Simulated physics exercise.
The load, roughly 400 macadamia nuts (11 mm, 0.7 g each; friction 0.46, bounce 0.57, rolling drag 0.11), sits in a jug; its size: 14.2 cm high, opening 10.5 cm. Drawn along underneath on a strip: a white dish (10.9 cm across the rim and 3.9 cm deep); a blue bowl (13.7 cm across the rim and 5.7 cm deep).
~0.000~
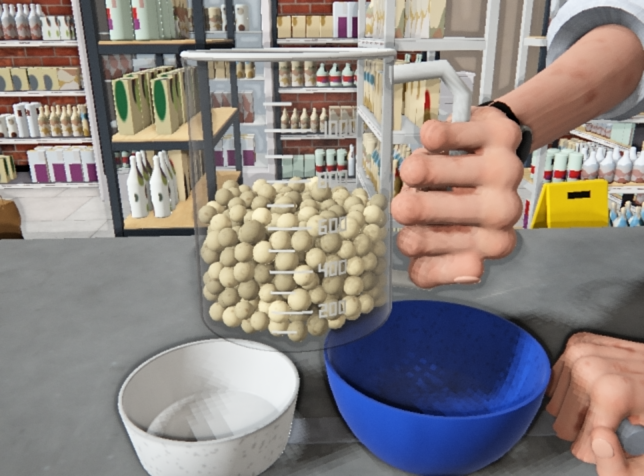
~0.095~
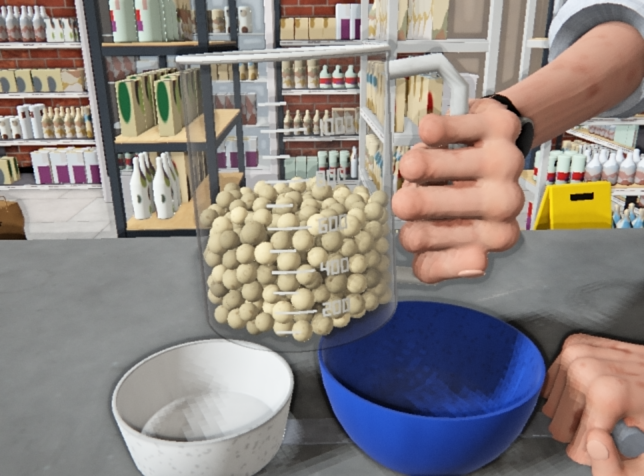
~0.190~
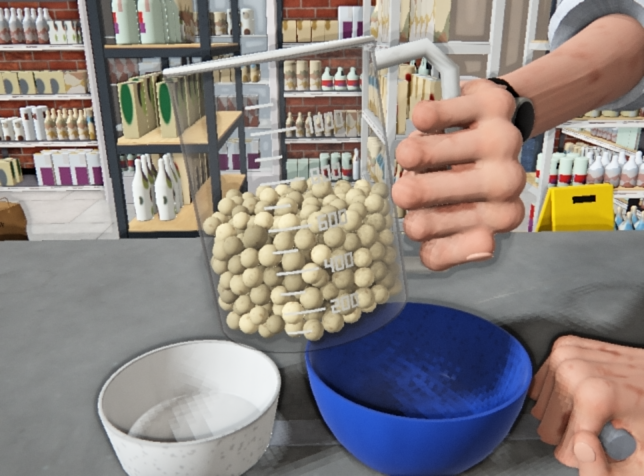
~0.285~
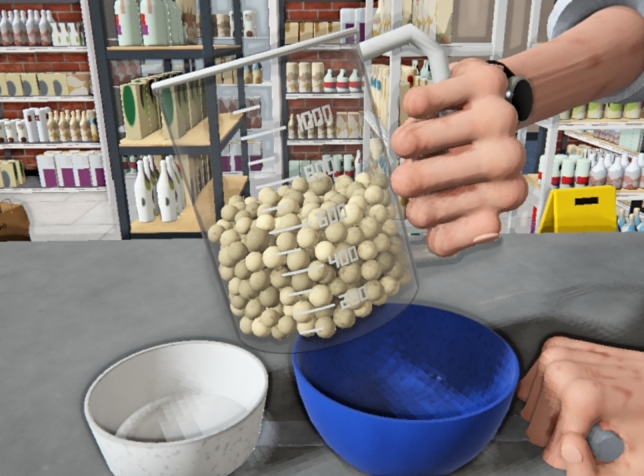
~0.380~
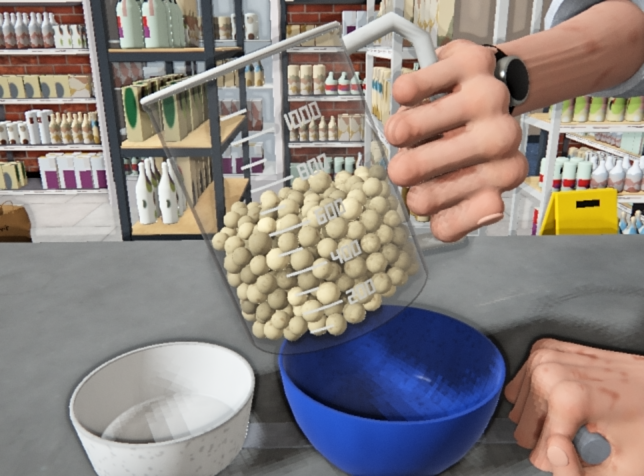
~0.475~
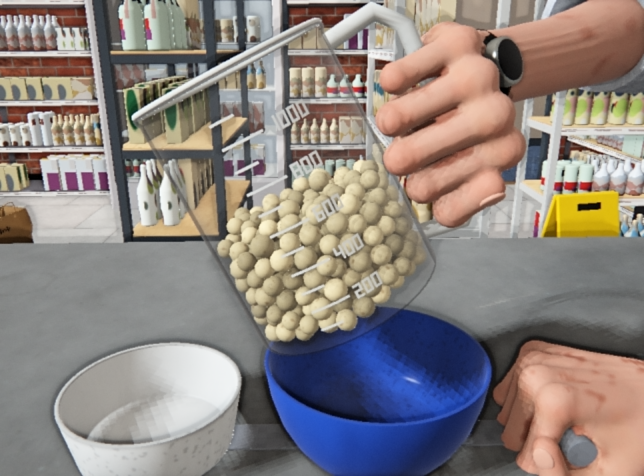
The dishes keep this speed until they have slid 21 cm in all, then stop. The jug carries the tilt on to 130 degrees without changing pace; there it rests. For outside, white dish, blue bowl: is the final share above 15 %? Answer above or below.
Outside: Below, white dish: Below, blue bowl: Above.
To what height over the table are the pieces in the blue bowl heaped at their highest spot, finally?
Some 7.0 cm.
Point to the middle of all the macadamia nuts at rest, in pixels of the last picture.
Near (110, 398).
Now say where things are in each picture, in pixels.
The first frame shows jug at (291, 108); tilt 0 degrees; dishes slid 0.0 cm; lip at (187, 55); top of the load at (262, 188); white dish at (211, 383); blue bowl at (433, 348).
The second frame shows jug at (288, 108); tilt 2 degrees; dishes slid 0.4 cm; lip at (183, 59); top of the load at (263, 190).
The third frame shows jug at (279, 108); tilt 8 degrees; dishes slid 1.1 cm; low side left; lip at (170, 72); top of the load at (363, 188).
The fourth frame shows jug at (270, 108); tilt 14 degrees; dishes slid 1.9 cm; low side left; lip at (159, 86); top of the load at (323, 184).
The fifth frame shows jug at (260, 110); tilt 20 degrees; dishes slid 2.7 cm; low side left; lip at (149, 101); top of the load at (379, 180).
The sixth frame shows jug at (249, 112); tilt 26 degrees; dishes slid 3.5 cm; low side left; lip at (141, 117); top of the load at (344, 176); white dish at (152, 387); blue bowl at (376, 354). It turns about 65 degrees a second.
After 1.24 s, tilt 75 degrees; jug 100 %; middle of all pieces on or above the table near (350, 214).
After 1.88 s, tilt 116 degrees; blue bowl 20 %, jug 75 %; middle of all pieces on or above the table near (276, 269).
After 2.46 s, tilt 130 degrees; blue bowl 100 %; middle of all pieces on or above the table near (128, 396).
After 3.02 s, tilt 130 degrees; blue bowl 100 %; middle of all pieces on or above the table near (107, 397).
At rest (3.2 s), blue bowl 100 %, jug 0 %, outside 0 %, white dish 0 %.
